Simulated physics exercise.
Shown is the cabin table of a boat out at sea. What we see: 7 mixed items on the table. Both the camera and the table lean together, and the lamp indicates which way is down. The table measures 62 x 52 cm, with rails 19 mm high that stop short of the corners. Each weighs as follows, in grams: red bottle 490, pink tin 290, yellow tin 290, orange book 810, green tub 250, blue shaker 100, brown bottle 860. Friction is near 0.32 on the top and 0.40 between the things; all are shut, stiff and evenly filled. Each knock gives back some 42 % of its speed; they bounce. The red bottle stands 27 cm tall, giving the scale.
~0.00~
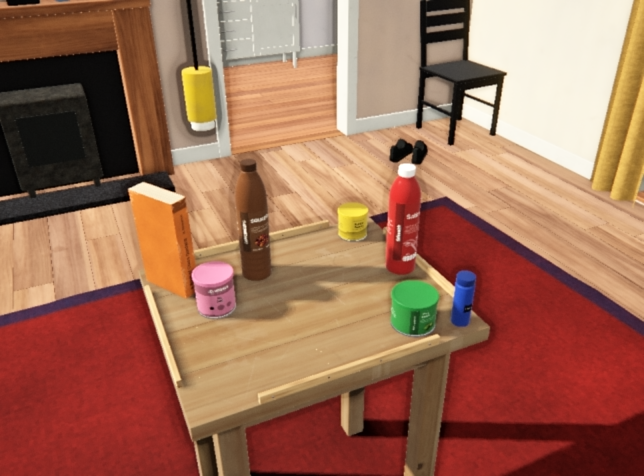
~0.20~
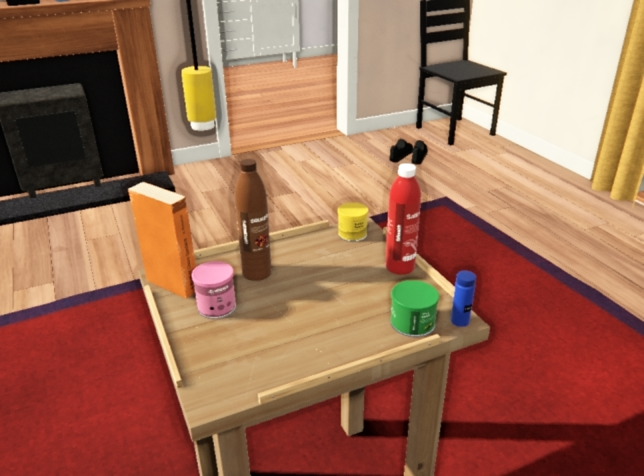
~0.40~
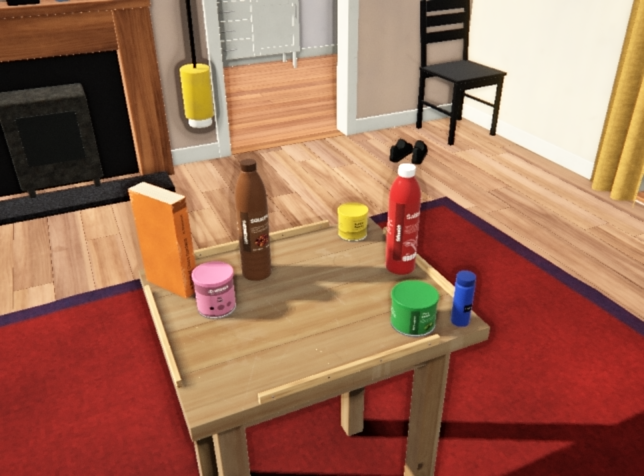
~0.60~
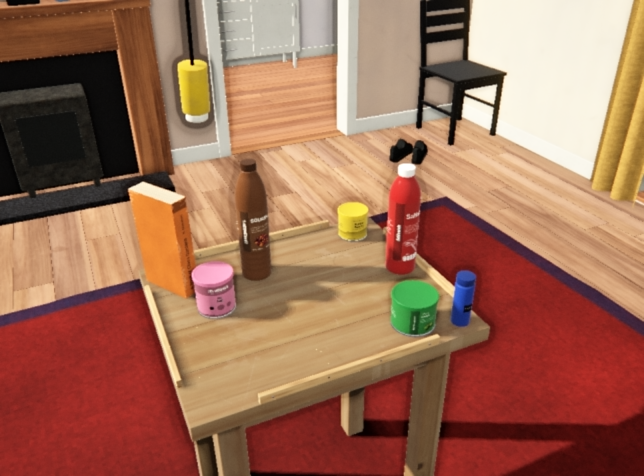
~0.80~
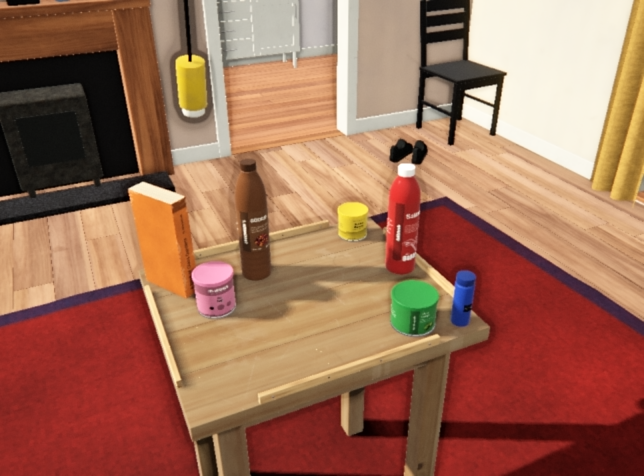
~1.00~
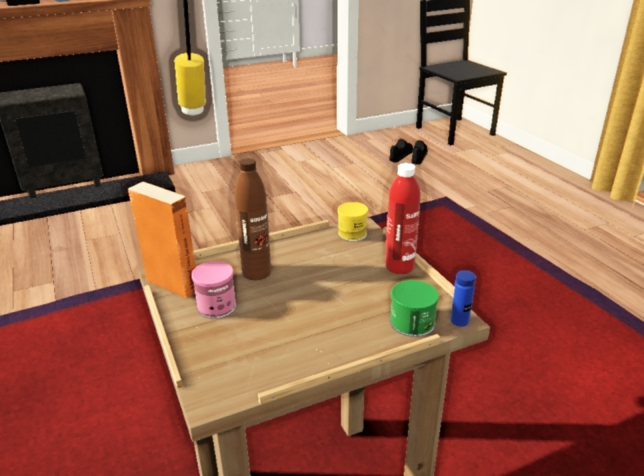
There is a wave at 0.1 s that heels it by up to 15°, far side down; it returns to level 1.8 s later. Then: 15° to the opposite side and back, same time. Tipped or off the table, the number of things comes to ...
... nothing at all.
By 1.70 s, boat heeled 2°, far side down.
By 2.60 s, boat heeled 13°, near side down.
By 3.60 s, boat level.
When it is over (4.2 s), all 7 within 5 cm of the start. End places, in pixels of the last picture, red bottle near (404, 219), pink tin near (215, 290).
